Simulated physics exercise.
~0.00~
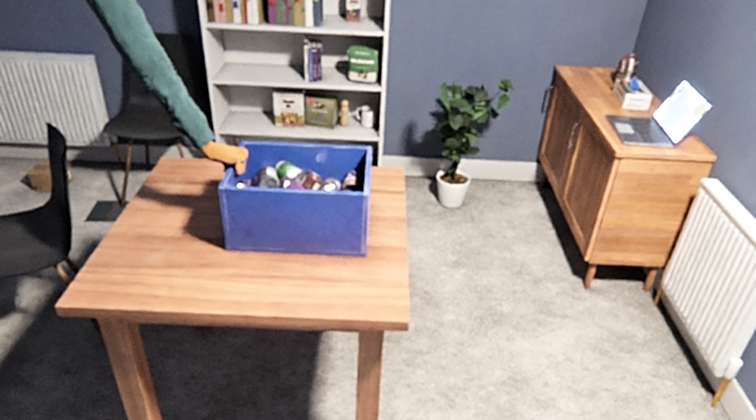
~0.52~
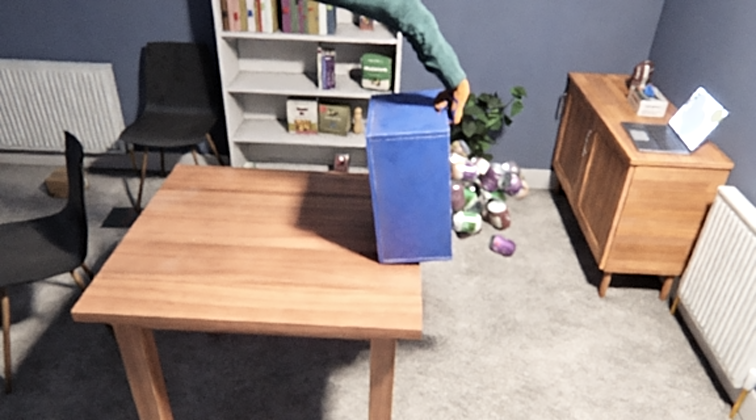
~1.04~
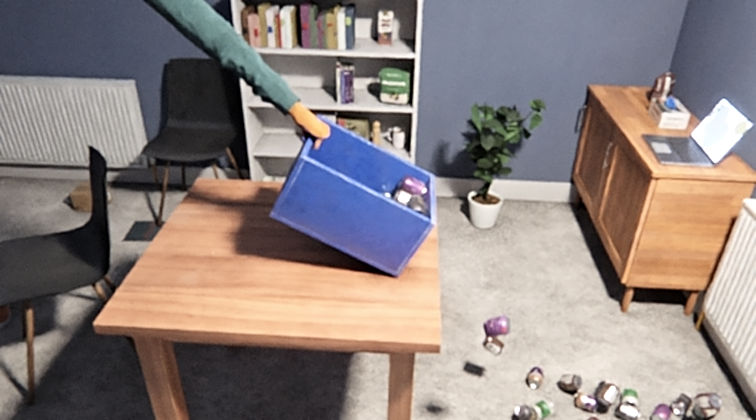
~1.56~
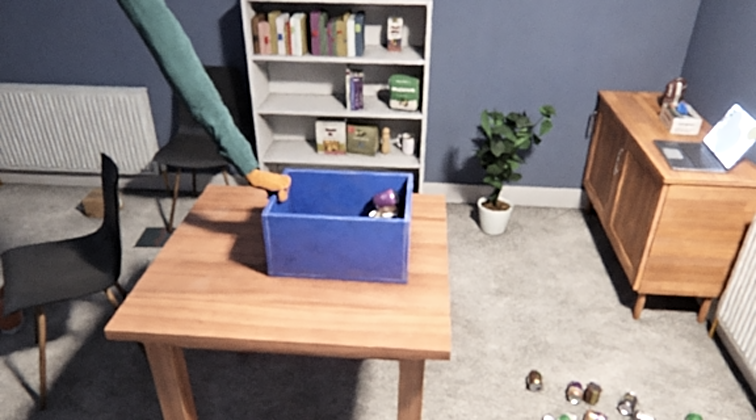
On a wooden table, a hand tilting a blue tub rightward, spilling many small cans onto carpet, then lowering it flat again.
